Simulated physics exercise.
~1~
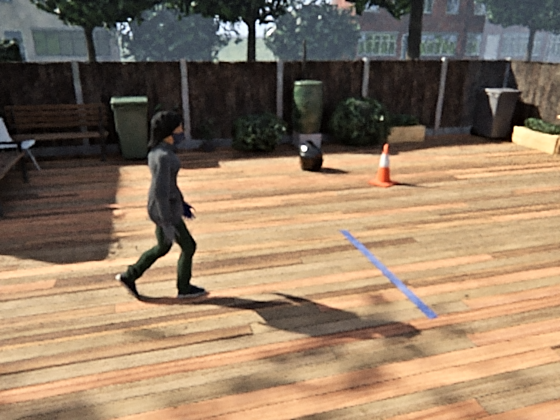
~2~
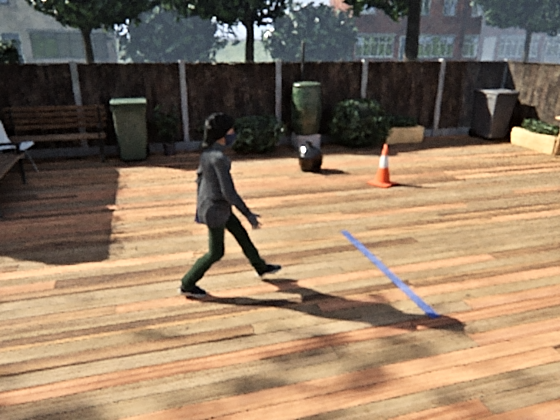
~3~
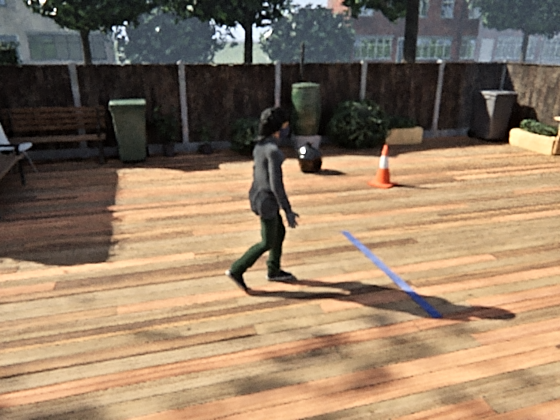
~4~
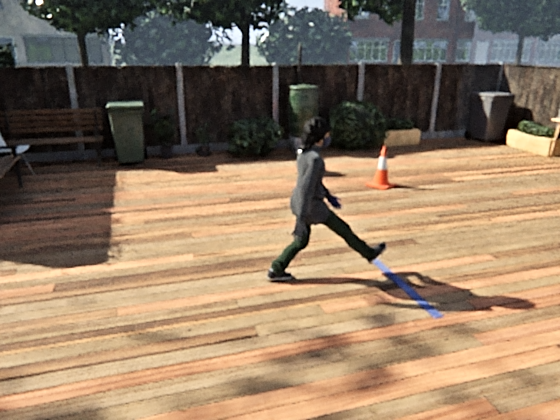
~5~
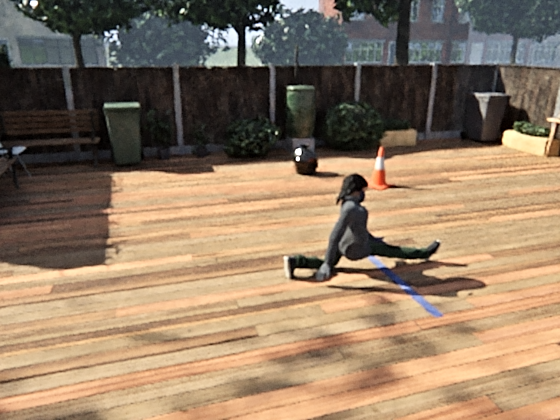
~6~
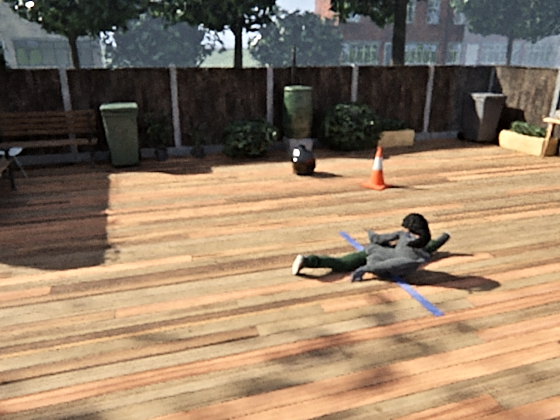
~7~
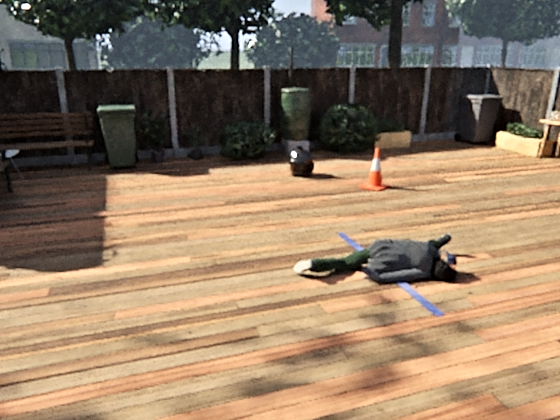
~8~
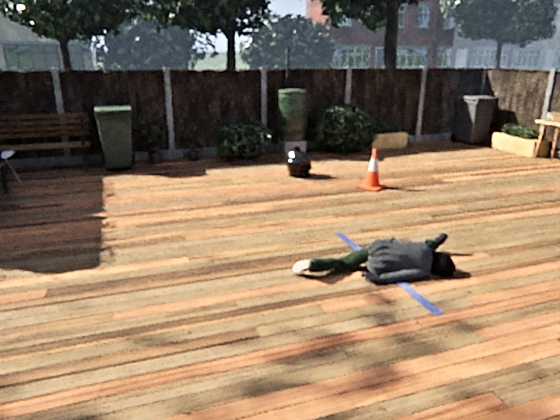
A person in a dark jacket strode right across a sunlit wooden deck, kicked a leg out near a blue strip, sank low and toppled forward over it, then lay still, sprawled across the strip with head and chest beyond it.
